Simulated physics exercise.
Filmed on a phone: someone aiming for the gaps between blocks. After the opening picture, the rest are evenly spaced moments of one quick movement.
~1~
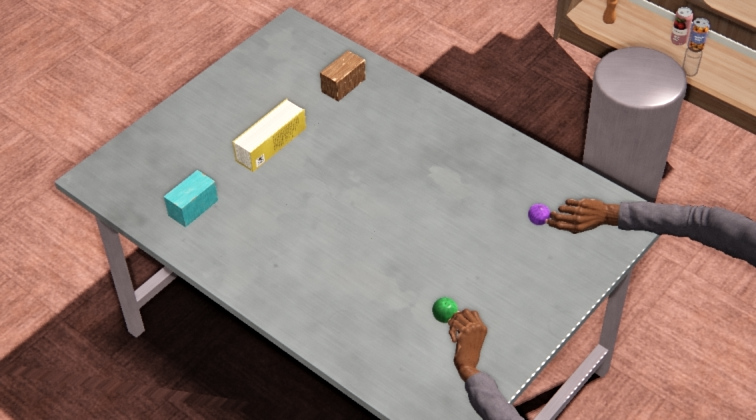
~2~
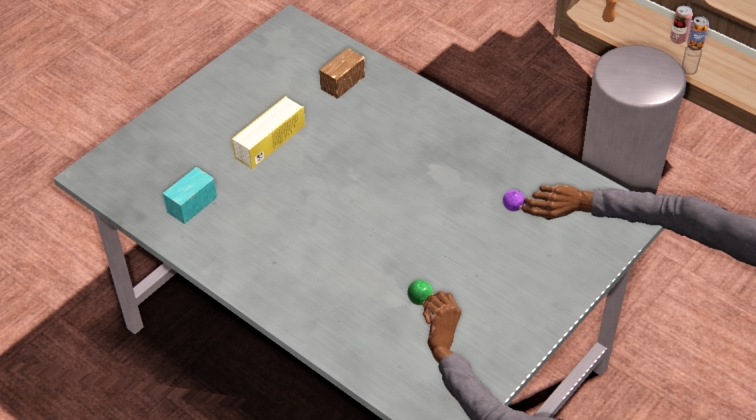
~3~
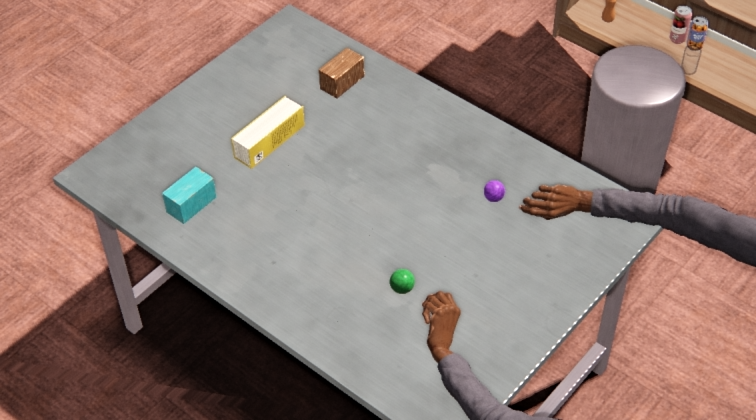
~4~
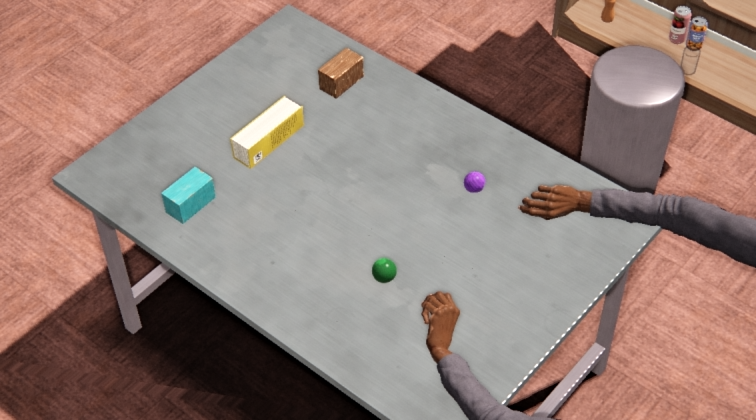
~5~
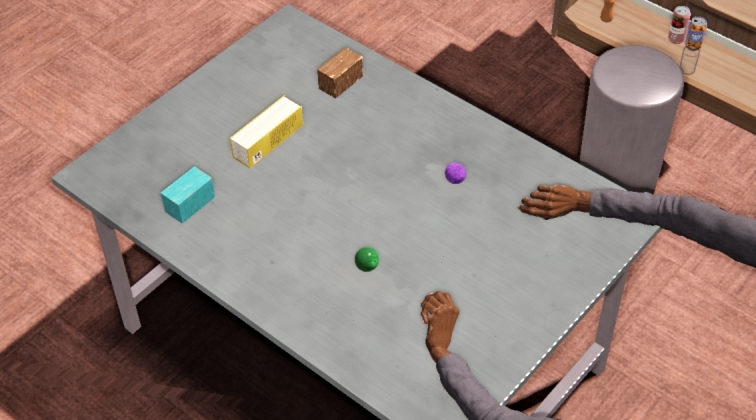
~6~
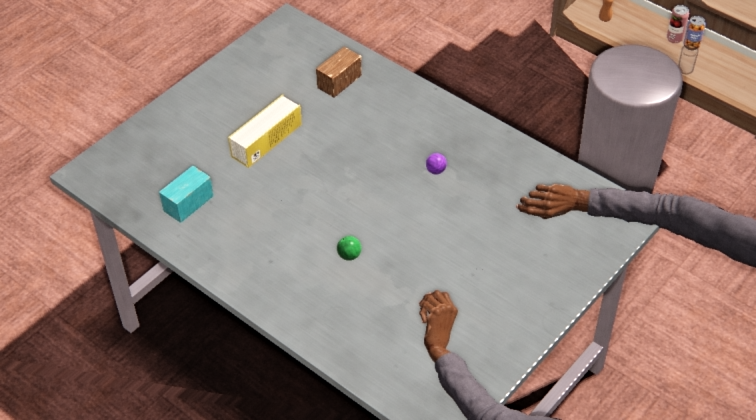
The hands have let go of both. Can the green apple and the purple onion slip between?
Outcome: The green apple gets between the blocks; the purple onion gets between the blocks.
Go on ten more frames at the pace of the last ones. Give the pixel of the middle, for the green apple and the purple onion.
The green apple at (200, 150), the purple onion at (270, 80).
Then, 0.48 s later than the last frame, green apple heading on near (172, 133); purple onion heading on near (238, 68).
Then, 1.06 s later than the last frame, green apple heading on near (45, 175); purple onion heading on near (82, 127).
When it is over, the green apple rolls through; the purple onion rolls through.
